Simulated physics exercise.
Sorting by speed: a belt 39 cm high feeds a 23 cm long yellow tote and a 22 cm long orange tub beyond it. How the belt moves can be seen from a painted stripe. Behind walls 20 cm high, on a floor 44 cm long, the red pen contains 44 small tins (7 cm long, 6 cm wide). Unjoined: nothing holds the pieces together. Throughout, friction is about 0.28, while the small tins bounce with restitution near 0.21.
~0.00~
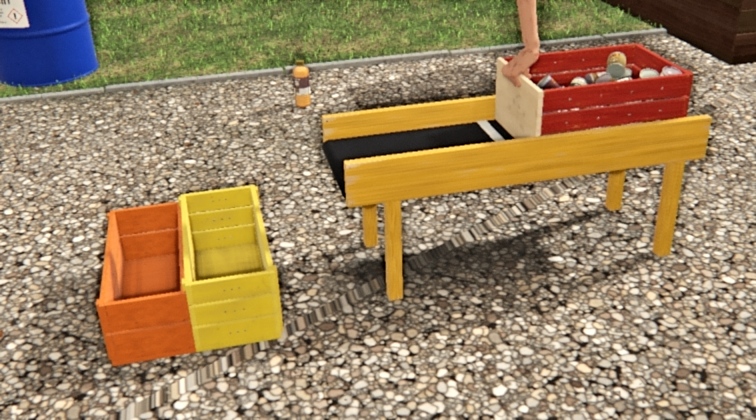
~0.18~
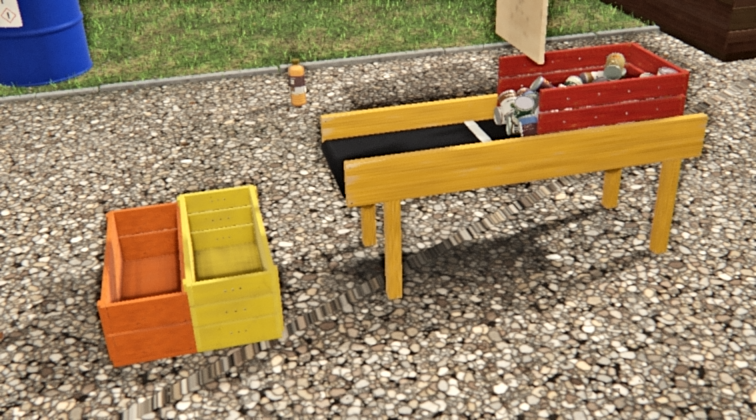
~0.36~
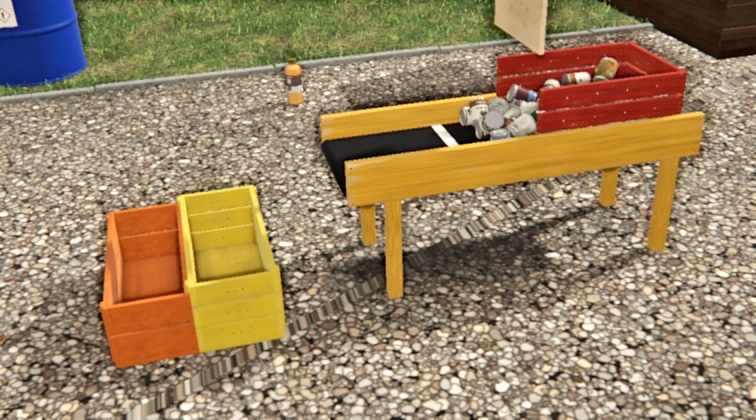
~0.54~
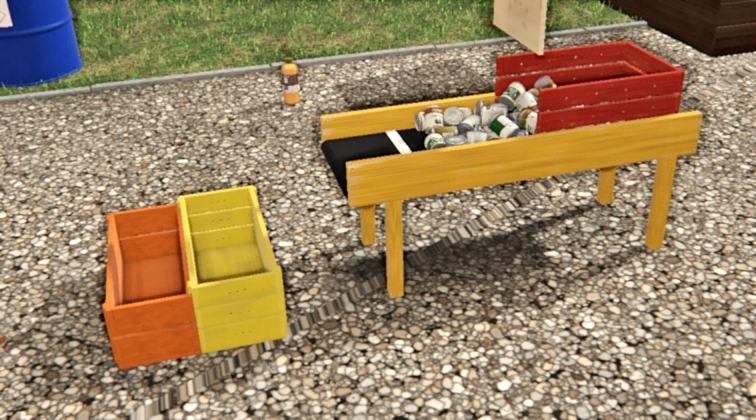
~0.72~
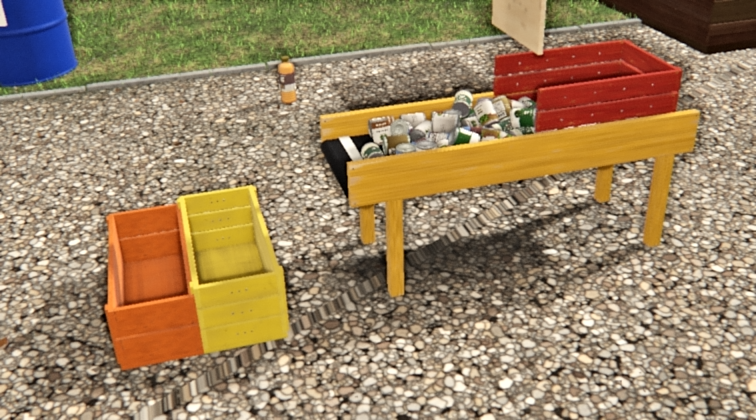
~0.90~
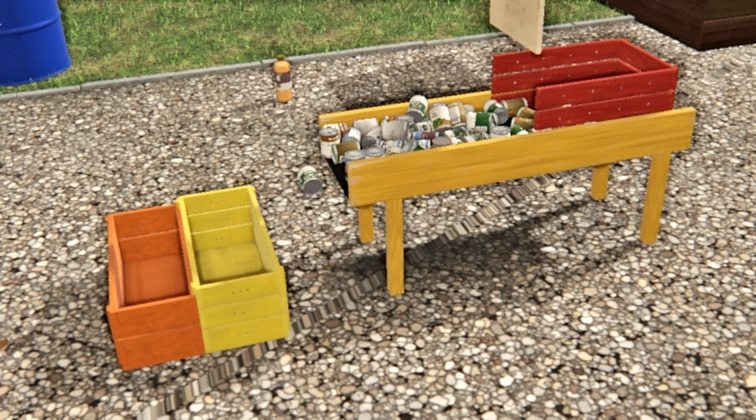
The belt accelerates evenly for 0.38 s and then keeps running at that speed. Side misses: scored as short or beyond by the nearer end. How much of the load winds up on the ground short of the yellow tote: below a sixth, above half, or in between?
In the end the ground short of the yellow tote holds the greater part of them.
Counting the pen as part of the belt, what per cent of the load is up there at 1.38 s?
Close to 40 per cent, I'd say.
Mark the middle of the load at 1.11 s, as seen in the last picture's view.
Around (380, 147).
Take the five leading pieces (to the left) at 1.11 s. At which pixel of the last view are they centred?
Their mean place is roughly (287, 222) in the last picture.
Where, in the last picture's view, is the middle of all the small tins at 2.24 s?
I'd place it about (335, 272) in the last view.
After 1.11 s, 2 still in the red pen, 30 on the belt, 1 on the ground short of the yellow tote and 11 in the air.
After 1.38 s, 17 on the belt, 11 on the ground short of the yellow tote and 16 in the air.
After 1.76 s, 2 in the yellow tote, 3 on the belt, 28 on the ground short of the yellow tote and 11 in the air.
When it is over (at 2.24 s), 2 in the yellow tote and 42 on the ground short of the yellow tote. Asked share, 42 of 44, 95 per cent.
